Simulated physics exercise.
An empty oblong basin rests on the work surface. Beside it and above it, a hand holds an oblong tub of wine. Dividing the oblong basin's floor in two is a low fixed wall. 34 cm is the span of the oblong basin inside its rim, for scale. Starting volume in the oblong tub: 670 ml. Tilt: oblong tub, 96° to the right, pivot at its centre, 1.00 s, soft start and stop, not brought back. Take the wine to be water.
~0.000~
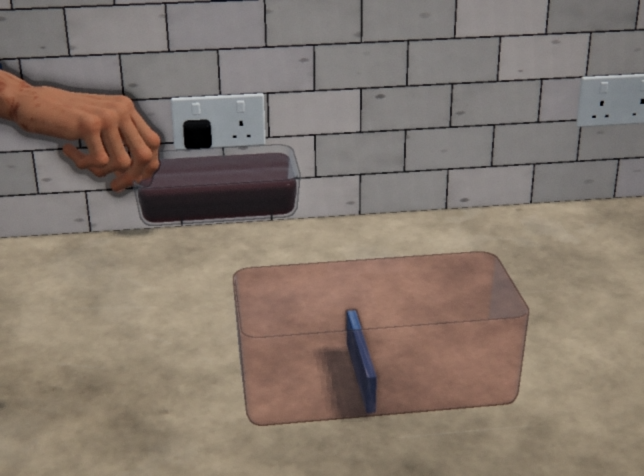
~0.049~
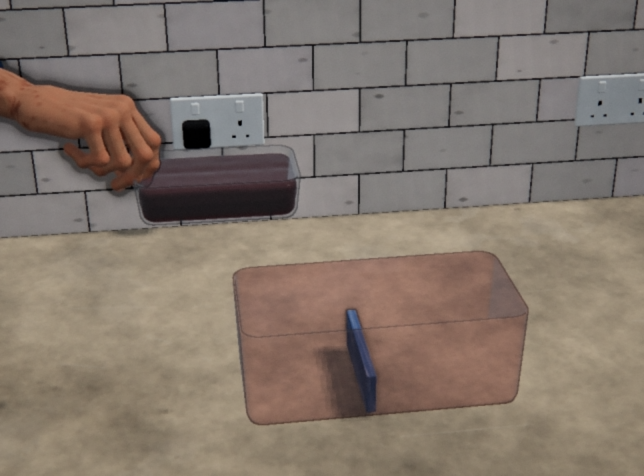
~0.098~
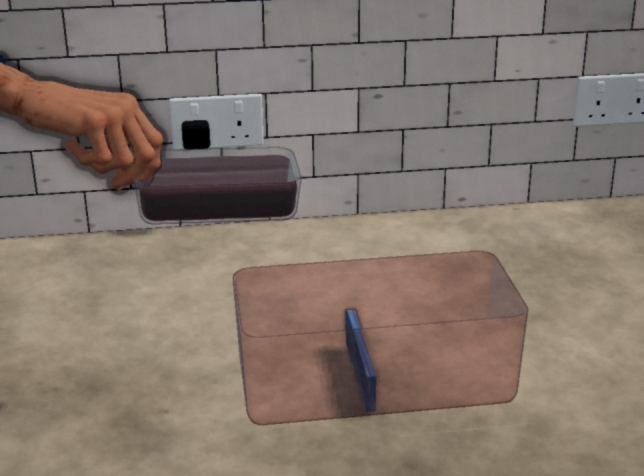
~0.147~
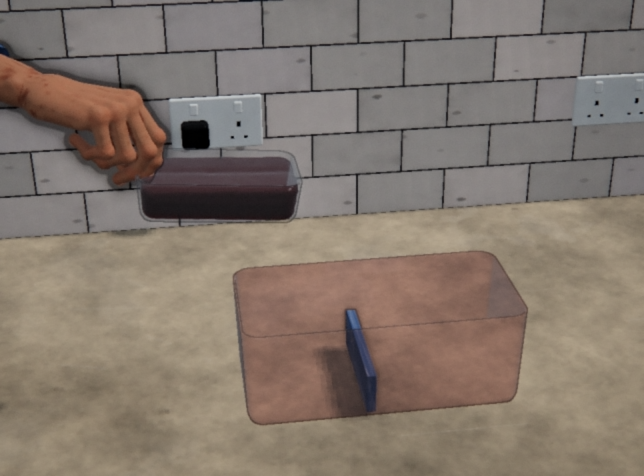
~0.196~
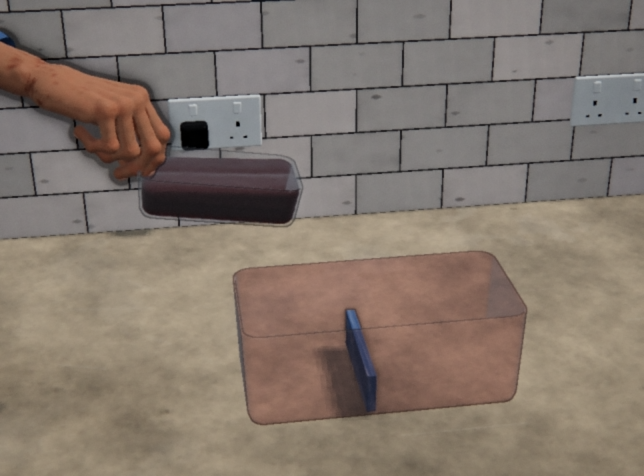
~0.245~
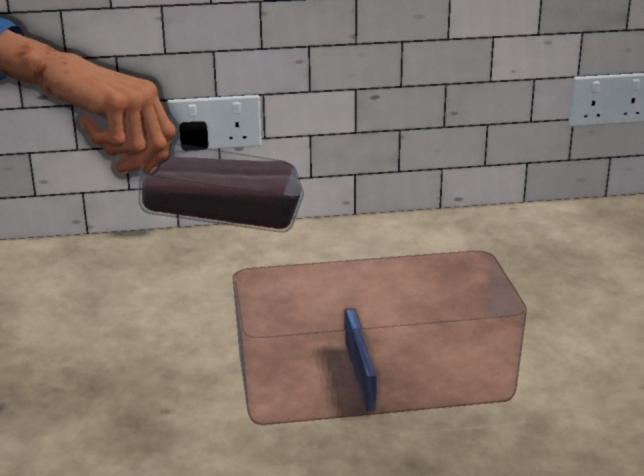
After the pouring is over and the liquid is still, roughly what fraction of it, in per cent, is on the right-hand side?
Roughly 53 out of 100 parts.
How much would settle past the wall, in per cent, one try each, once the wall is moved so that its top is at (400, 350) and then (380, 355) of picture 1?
10 then 20 %.
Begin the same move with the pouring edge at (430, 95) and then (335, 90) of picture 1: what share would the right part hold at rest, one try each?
Respectively 75 and 75 %.
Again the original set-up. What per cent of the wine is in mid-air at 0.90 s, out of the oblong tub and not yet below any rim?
Something like 2 per cent is in the air then.
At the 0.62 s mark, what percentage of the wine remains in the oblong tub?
Close to 16 in a hundred.
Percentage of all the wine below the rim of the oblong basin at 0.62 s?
Around 34 percent.
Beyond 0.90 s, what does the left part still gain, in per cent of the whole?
Around 4 in a hundred.
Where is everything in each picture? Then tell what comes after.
In the first picture, it leans 0°; its right rim is at (296, 163); the wine meets the walls at (138, 175) and (293, 166); the oblong basin's rim runs from (237, 304) to (512, 283); the wall's top is at (361, 343).
In the second picture, it leans 1°; its right rim is at (296, 163); the wine meets the walls at (138, 174) and (293, 166).
In the third picture, it leans 2°; its right rim is at (296, 166); the wine meets the walls at (139, 174) and (294, 168).
In the fourth picture, it leans 5°; its right rim is at (297, 170); the wine meets the walls at (140, 173) and (295, 170).
In the fifth picture, it leans 9°; its right rim is at (298, 175); the wine meets the walls at (141, 173) and (296, 172).
In the sixth picture, it leans 14°; its right rim is at (298, 182); the wine meets the walls at (142, 172) and (298, 176); 1 per cent is over the edge.
Then, 0.62 s in, the tilt is 66° and 15 per cent is still to pour, 12 is left of the wall and 21 right of it.
Then, 0.90 s in, the tilt is 94° and 3 per cent is still to pour, 39 is left of the wall and 53 right of it.
Then, 1.19 s in, the tilt is 96° and 0 per cent is still to pour, 42 is left of the wall and 53 right of it.
Then, 1.50 s in, the tilt is 96° and 0 per cent is still to pour, 43 is left of the wall and 53 right of it.
Finally, 43 per cent lies left of the wall, 53 right of it and 4 outside.
